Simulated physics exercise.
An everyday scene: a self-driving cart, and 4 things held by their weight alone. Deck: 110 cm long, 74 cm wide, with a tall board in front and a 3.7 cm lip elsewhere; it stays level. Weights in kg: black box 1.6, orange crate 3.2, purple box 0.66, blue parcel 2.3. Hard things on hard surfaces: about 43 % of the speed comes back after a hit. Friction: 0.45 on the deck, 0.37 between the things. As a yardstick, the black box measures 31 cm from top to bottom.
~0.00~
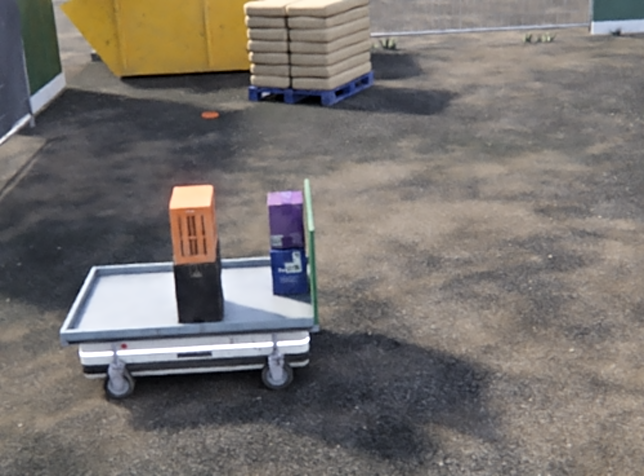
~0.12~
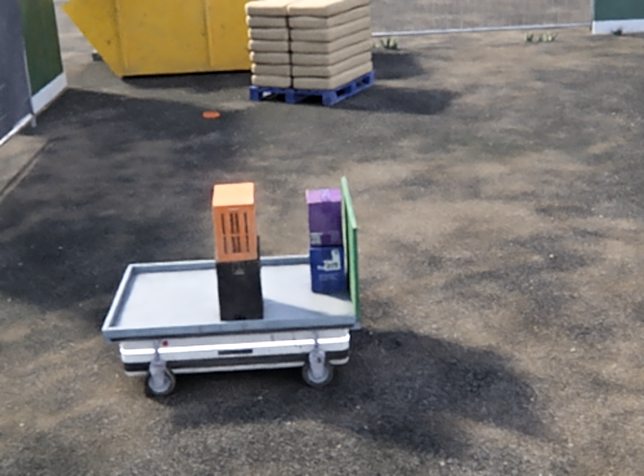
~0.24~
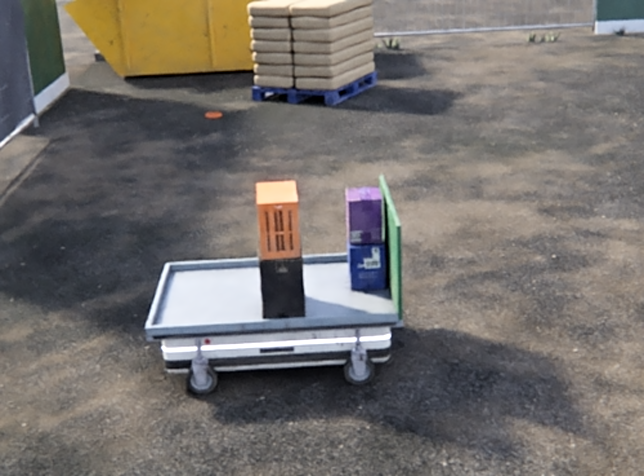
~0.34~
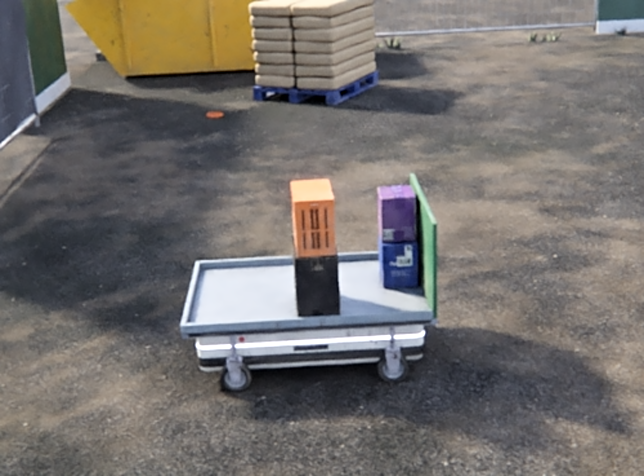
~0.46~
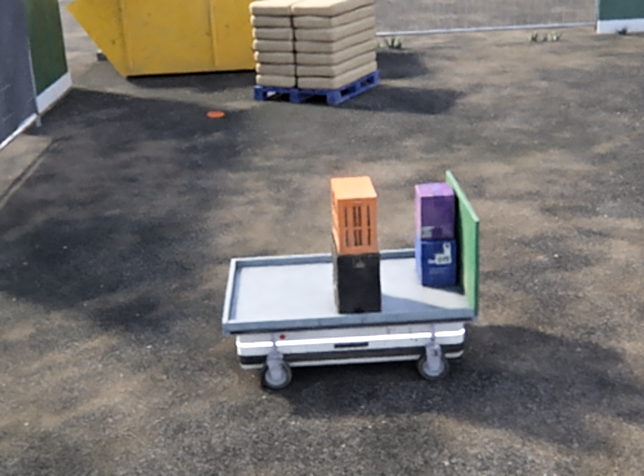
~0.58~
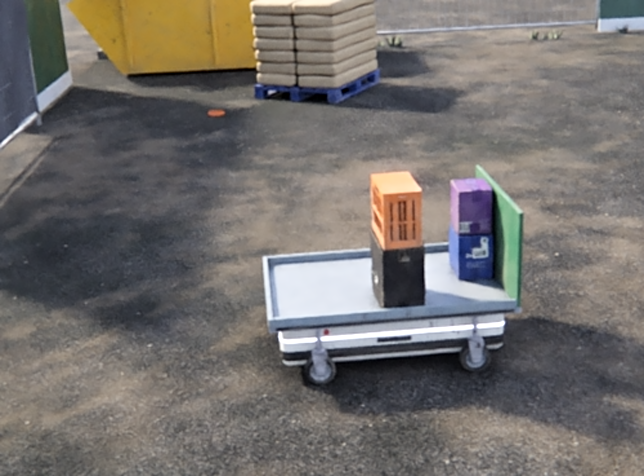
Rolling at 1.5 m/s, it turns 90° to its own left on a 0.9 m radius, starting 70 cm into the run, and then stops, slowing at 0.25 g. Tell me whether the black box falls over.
The black box is still upright.
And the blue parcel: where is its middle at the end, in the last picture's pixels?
Around (432, 139).
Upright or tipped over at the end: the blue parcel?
The blue parcel keeps standing.
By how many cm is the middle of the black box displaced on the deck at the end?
Some 4 cm.
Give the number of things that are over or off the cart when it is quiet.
2 of them.
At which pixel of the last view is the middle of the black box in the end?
At about (462, 145).
After 0.98 s, 147 cm covered, turned 40°; purple box leaning 26°; blue parcel slid 15 cm; orange crate slid 10 cm.
After 1.48 s, 222 cm covered, turned 86°; orange crate and purple box now off the cart; black box leaning 10° near (492, 170); blue parcel slid 16 cm.
After 1.98 s, 280 cm covered, turned 90°; black box slid 4 cm near (464, 148); blue parcel slid 14 cm.
At rest (2.7 s), off the cart and tipped over, orange crate and purple box; not toppled but over 10 cm from the start, blue parcel; the last one in place, give or take 10 cm. In the last view, black box near (462, 145).
